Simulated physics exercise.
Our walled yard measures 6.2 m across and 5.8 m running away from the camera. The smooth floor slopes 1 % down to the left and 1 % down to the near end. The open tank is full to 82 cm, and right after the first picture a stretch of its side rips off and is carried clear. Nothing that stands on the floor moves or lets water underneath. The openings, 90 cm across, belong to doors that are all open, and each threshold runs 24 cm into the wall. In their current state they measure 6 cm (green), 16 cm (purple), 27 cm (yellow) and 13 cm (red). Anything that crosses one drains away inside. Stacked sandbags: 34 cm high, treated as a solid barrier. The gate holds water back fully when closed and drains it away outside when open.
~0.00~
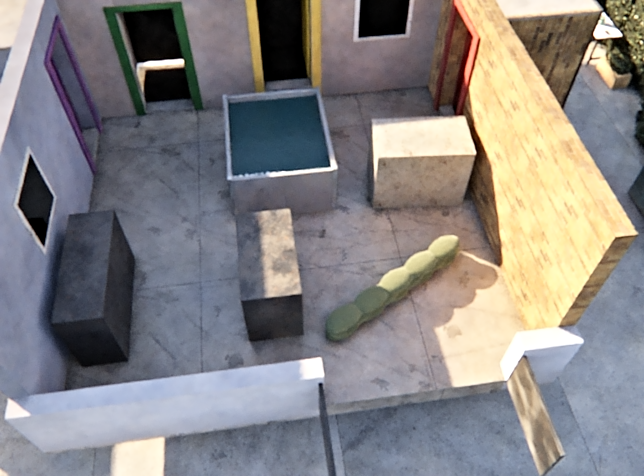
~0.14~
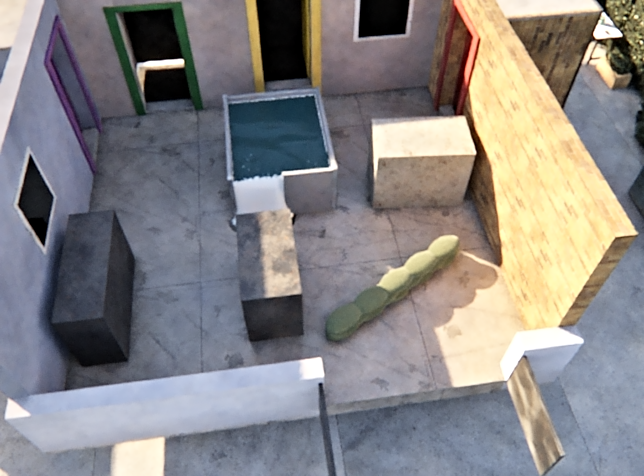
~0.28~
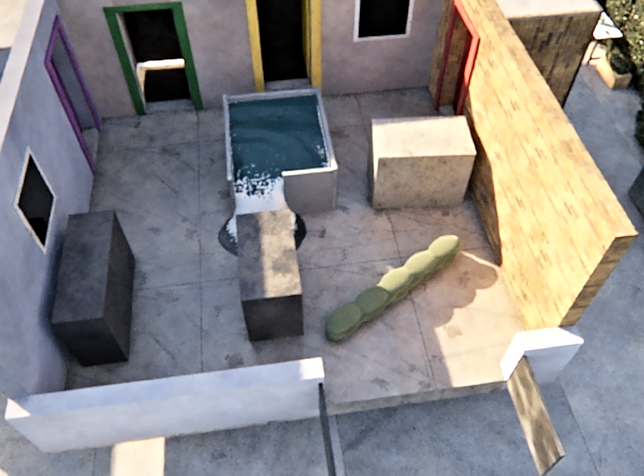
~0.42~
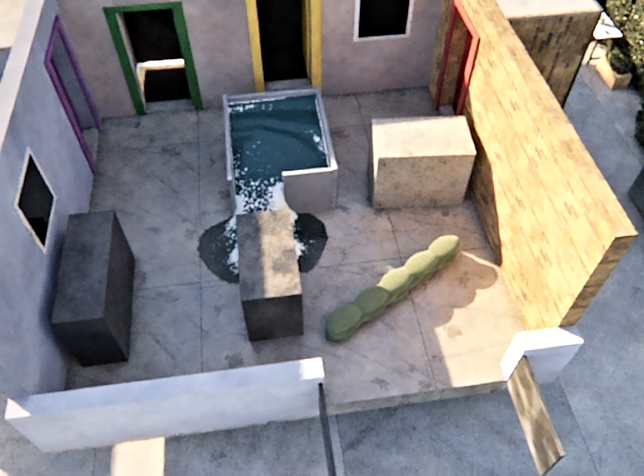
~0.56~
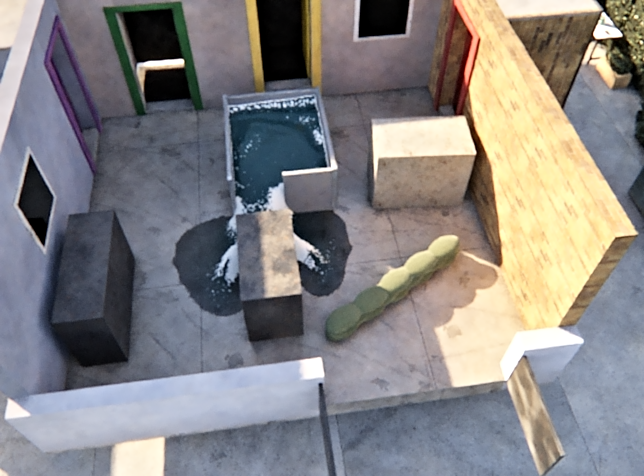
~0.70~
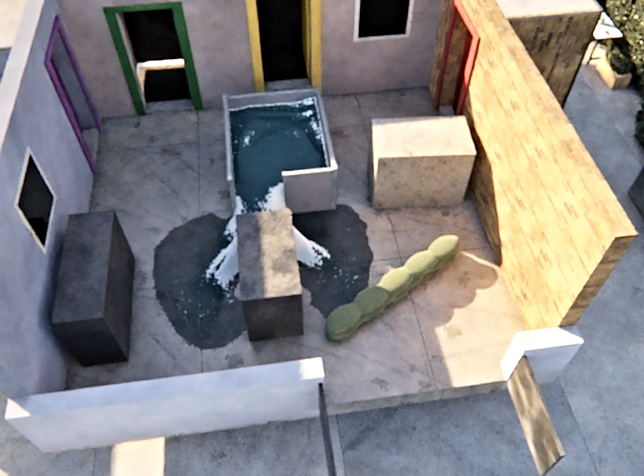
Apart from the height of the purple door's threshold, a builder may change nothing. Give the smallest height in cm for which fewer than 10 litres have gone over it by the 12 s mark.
About 7 cm.
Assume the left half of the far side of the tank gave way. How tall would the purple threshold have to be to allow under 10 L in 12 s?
About 28 cm.
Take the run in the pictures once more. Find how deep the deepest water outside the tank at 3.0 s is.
Max depth: Near 34 cm.
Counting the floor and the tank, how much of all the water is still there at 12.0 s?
Roughly 76 percent of the water remains.
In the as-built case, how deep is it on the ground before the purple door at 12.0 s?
The depth there is around 5.5 cm.
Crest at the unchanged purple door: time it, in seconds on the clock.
It peaks around 5.5 s.
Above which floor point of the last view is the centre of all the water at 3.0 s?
Centre estimate: (263, 238) px, approximately.
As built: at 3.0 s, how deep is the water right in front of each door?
Door by door, in centimetres - green 0, purple 3, yellow 0, red 3.
After 1.4 s water covers 25 % of the floor, deepest (57 cm) near (262, 249); it has not reached the purple door.
After 3.0 s water covers 55 % of the floor, deepest (34 cm) near (262, 249); 3 cm at the purple door, 0 litres in over its 16 cm threshold.
After 12.0 s water covers 95 % of the floor, deepest (12 cm) near (61, 423); 5 cm at the purple door, 0 litres in over its 16 cm threshold.
At the purple door as built, the water arrived by 2.7 s and peaked near 8 cm at 5.4 s.
Run again over the same 12 s with other heights there, 13 litres in over 6.5 cm, 6 litres over 8 cm. The limit of 10 litres is kept from about 7 cm up.
